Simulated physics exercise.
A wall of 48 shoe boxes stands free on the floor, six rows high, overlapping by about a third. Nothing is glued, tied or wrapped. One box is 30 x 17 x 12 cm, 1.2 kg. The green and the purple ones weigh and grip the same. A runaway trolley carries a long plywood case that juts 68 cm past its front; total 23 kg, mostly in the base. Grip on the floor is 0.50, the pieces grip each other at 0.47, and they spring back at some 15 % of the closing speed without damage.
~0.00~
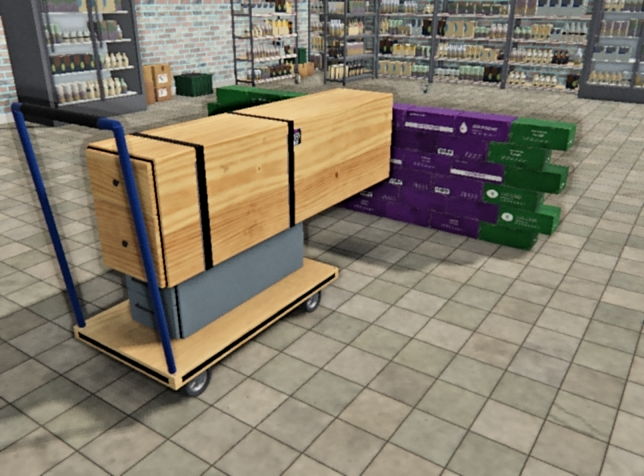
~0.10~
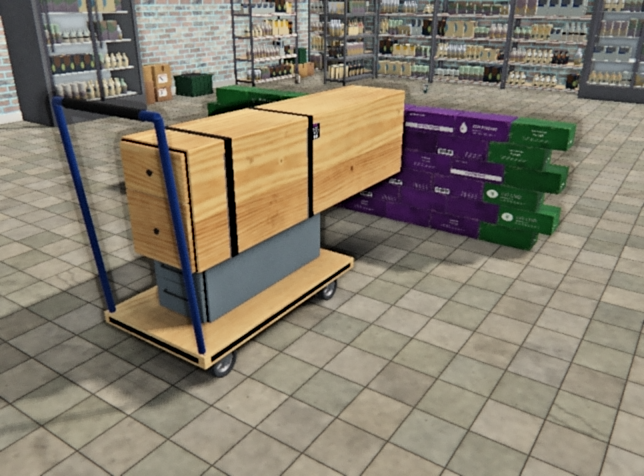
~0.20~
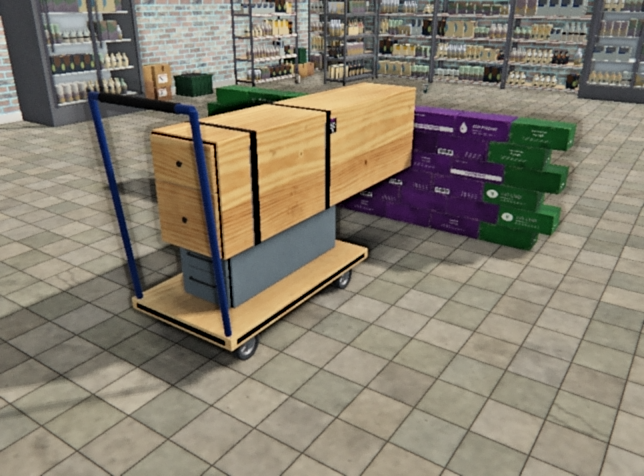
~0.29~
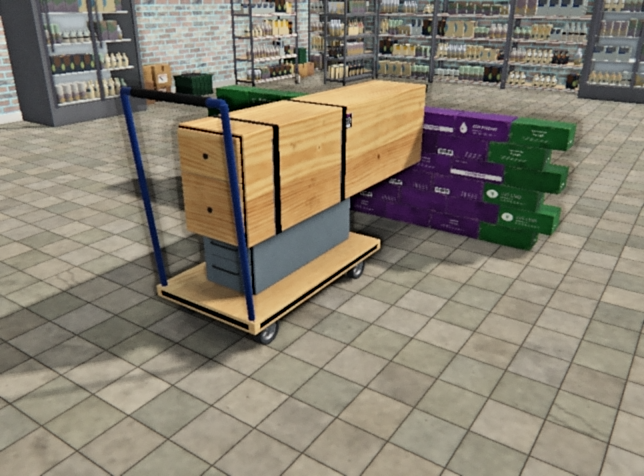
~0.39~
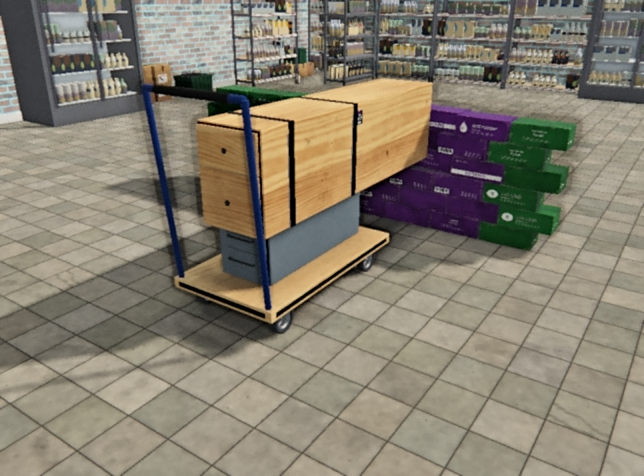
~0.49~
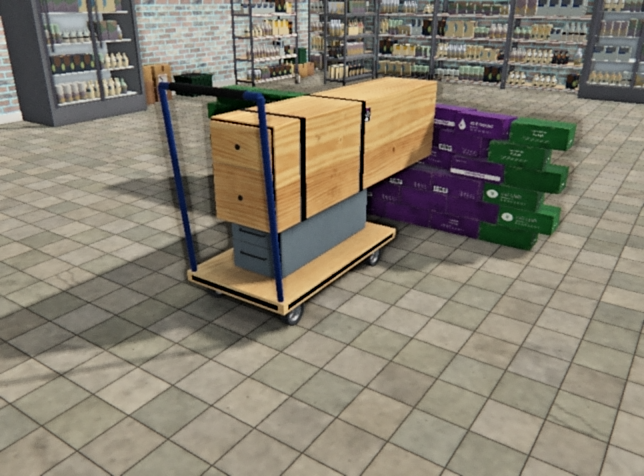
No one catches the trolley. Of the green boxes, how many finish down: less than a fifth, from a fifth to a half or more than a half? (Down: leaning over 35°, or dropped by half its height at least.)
Under a fifth of them.
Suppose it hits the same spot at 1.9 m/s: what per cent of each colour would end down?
Then green 0, purple 30 per cent.
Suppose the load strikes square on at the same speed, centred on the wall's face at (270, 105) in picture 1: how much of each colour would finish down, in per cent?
In that case green 30, purple 10 per cent.
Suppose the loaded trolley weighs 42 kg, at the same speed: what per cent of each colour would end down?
Then green 0, purple 40 per cent.
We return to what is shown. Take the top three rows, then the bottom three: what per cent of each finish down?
From the top 40, from the bottom 0 per cent.
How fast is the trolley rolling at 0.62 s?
Near 0.6 m/s.
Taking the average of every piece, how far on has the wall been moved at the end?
Some 10 cm on average.
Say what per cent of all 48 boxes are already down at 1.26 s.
20 per cent by then.
Around 0.62 s, load 24 cm past the wall's line, still rolling; none of the 24 green boxes down (3 of 48 in all colours); top green box unmoved; top purple box tipped 21°, 42 mm lower.
Around 0.86 s, load 38 cm past the wall's line, still rolling; none of the 24 green boxes down (9 of 48 in all colours); top green box unmoved; top purple box tipped 67°, 41 cm lower.
Around 1.26 s, load 60 cm past the wall's line, still rolling; none of the 24 green boxes down (9 of 48 in all colours); top green box unmoved; top purple box on its side.
Finally (2.0 s), load 71 cm past the wall's line, stopped; none of the 24 green boxes down (9 of 48 in all colours); top green box unmoved; top purple box on its side. That is 0 per cent. Seen by the last camera, middles, top green box near (272, 100), top purple box near (537, 185).
